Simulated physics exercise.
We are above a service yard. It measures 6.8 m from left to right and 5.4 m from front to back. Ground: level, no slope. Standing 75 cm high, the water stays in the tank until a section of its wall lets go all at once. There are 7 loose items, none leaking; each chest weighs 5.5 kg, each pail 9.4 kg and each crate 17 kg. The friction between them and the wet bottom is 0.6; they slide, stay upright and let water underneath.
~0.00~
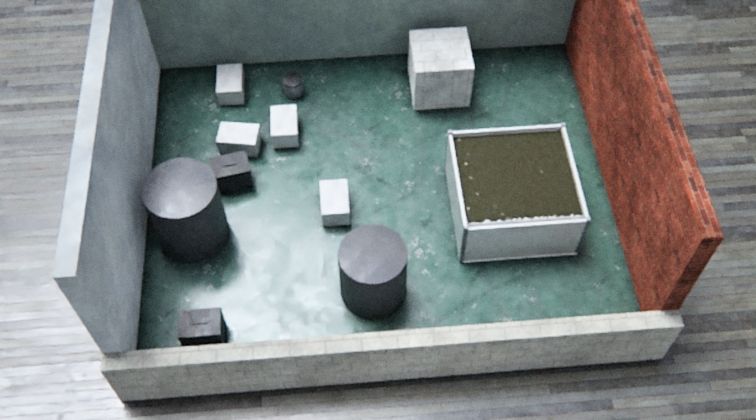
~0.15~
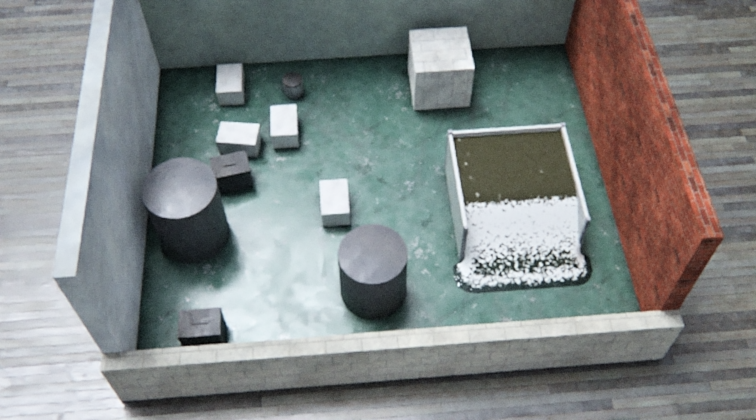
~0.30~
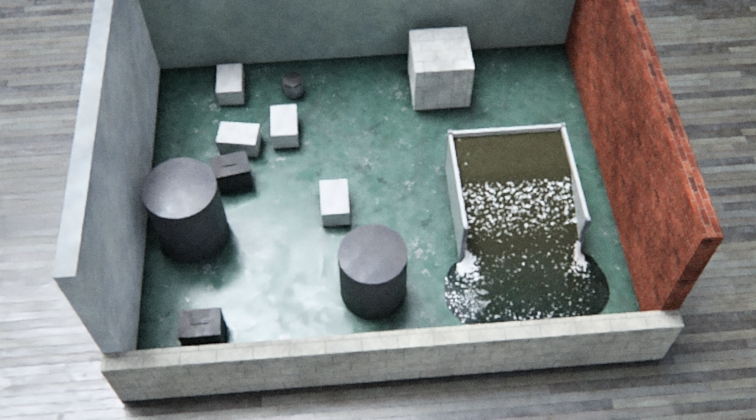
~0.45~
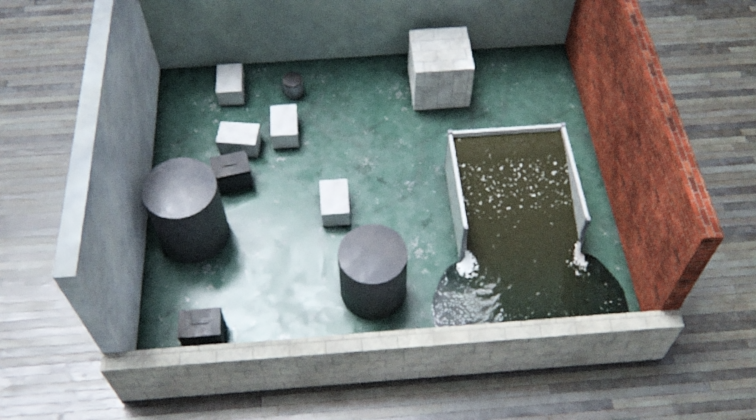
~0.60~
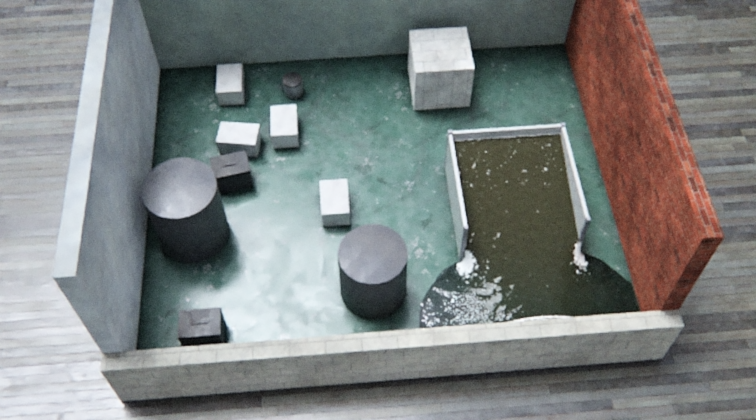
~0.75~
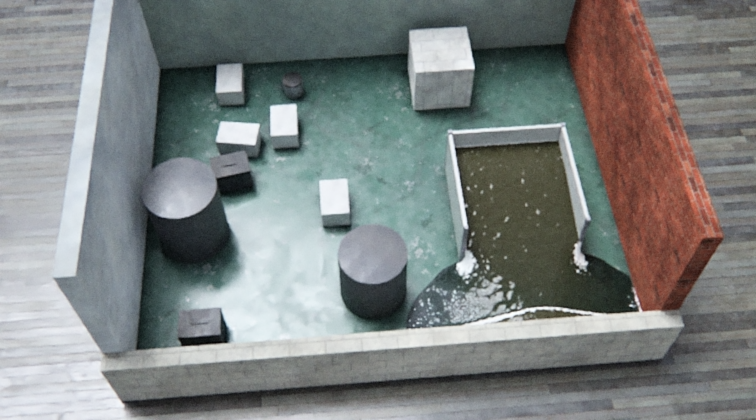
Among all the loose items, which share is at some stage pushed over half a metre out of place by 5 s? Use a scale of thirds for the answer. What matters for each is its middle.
On that scale: Less than a third.
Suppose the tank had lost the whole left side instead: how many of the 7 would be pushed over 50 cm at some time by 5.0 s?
Then it comes to 7.
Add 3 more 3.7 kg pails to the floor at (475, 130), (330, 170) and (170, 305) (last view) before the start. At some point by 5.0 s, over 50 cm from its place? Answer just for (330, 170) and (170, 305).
In order: Within it, beyond it.
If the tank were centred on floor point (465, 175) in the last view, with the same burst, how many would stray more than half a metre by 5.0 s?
Then the count would be 1.
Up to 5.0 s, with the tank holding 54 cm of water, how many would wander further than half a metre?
The count would be 1.
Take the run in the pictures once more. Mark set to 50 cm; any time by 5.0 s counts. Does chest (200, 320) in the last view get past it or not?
Short answer, overshooting.
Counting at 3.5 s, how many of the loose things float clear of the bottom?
I count 1.
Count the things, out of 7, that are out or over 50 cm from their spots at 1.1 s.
0.
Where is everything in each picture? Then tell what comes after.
A chest at (199, 322) rests on the ground; a pail at (292, 79) rests on the ground; water covers 2.5 m2; 0 of 7 have shifted, in the first frame.
A chest at (199, 322), on the bottom; a pail at (292, 79), on the bottom; water covers 3.5 m2; 0 of 7 have shifted, in the second frame.
A chest at (199, 322) rests on the ground; a pail at (292, 79), on the bottom; 4.7 m2 under water; 0 of 7 have shifted, in the third frame.
A chest at (199, 322) rests on the ground; a pail at (292, 79) rests on the ground; water covers 5.7 m2; 0 of 7 have shifted, in the fourth frame.
A chest at (199, 322), on the bottom; a pail at (292, 79), on the bottom; 6.1 m2 under water; 0 of 7 have shifted, in the fifth frame.
A chest at (199, 322), on the bottom; a pail at (292, 79), on the bottom; water covers 6.3 m2; 0 of 7 have shifted, in the sixth frame.
After 1.1 s 0 of 7 are over 50 cm from their spots; 0 afloat.
After 2.2 s 1 of 7 are over 50 cm from their spots; 0 afloat.
After 3.5 s 1 of 7 are over 50 cm from their spots; 1 afloat.
After 5.0 s 1 of 7 are over 50 cm from their spots, and 1 have been at some point; 1 afloat.
